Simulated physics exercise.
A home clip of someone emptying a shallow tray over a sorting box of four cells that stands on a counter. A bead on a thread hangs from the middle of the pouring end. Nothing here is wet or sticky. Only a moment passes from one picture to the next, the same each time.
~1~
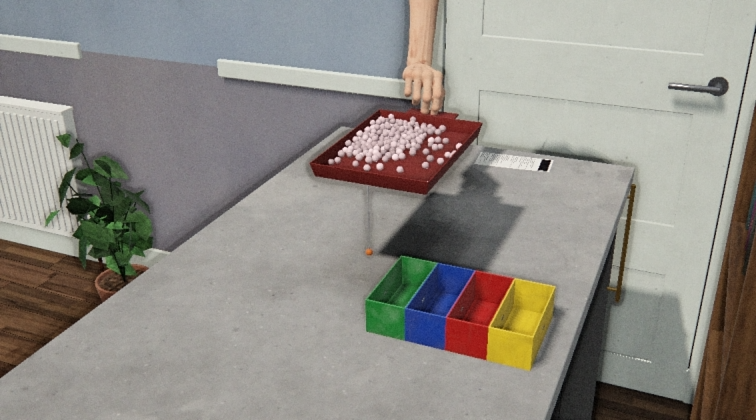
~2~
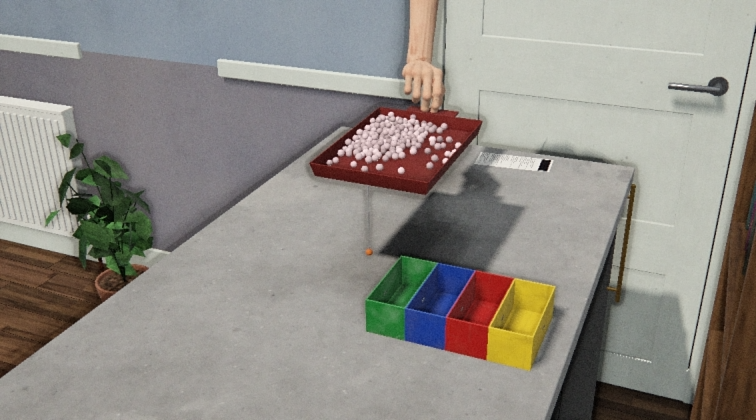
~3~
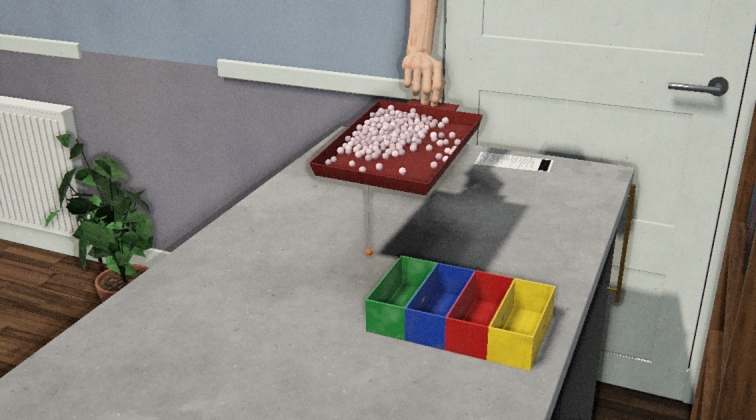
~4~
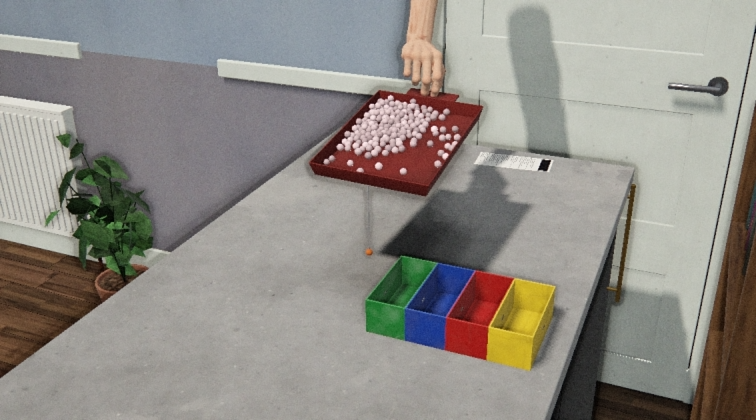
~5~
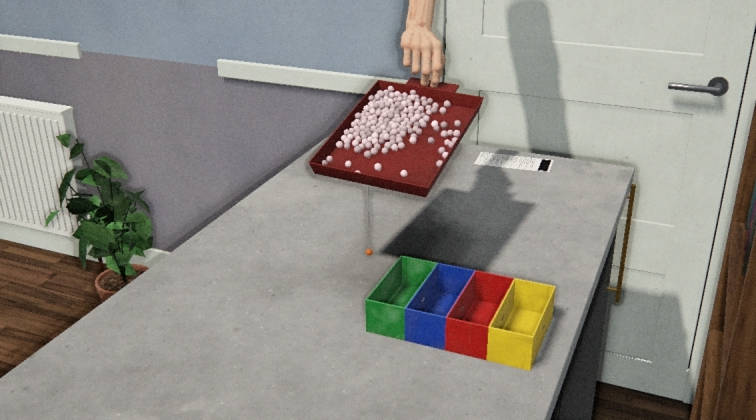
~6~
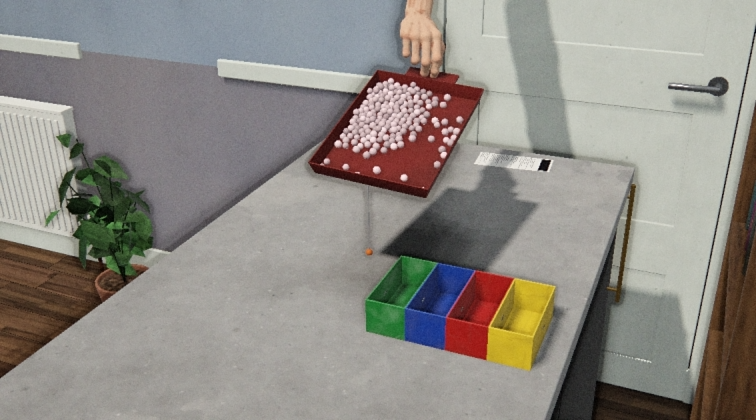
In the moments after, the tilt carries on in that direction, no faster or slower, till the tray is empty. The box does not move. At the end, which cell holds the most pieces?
It favours the green compartment.
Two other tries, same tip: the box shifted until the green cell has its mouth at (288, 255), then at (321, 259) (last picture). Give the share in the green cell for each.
In turn 0 and 0 in a hundred.
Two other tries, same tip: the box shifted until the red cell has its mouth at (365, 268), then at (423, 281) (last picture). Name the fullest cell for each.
First that yellow cell, then the red cell.
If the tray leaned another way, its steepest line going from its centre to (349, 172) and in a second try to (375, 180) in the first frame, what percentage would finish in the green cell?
In turn 0 and 20 in a hundred.
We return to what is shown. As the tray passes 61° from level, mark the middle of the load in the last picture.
Close to (389, 183).
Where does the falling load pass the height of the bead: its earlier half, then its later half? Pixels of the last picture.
The first part at (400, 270); the rest at (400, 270).
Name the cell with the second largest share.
The runner-up: The blue cell.
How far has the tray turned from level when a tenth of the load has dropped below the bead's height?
At about 60°.
Shortly afterwards, tray tipped steeply; the bulk on the tray; a little in the green cell; only a few in the blue cell; only a few in the red cell; near a quarter falling or outside the box.
Next, tray tipped right over; a little on the tray; near a third in the green cell; a little in the blue cell; only a few in the red cell; near half falling or outside the box.
Some moments later, tray tipped past a quarter turn; near half in the green cell; a little in the blue cell; only a few in the red cell; near a third falling or outside the box.
In the end, tray tipped past a quarter turn; near half in the green cell; a little in the blue cell; only a few in the red cell; none at all in the yellow cell; near a third outside the box.
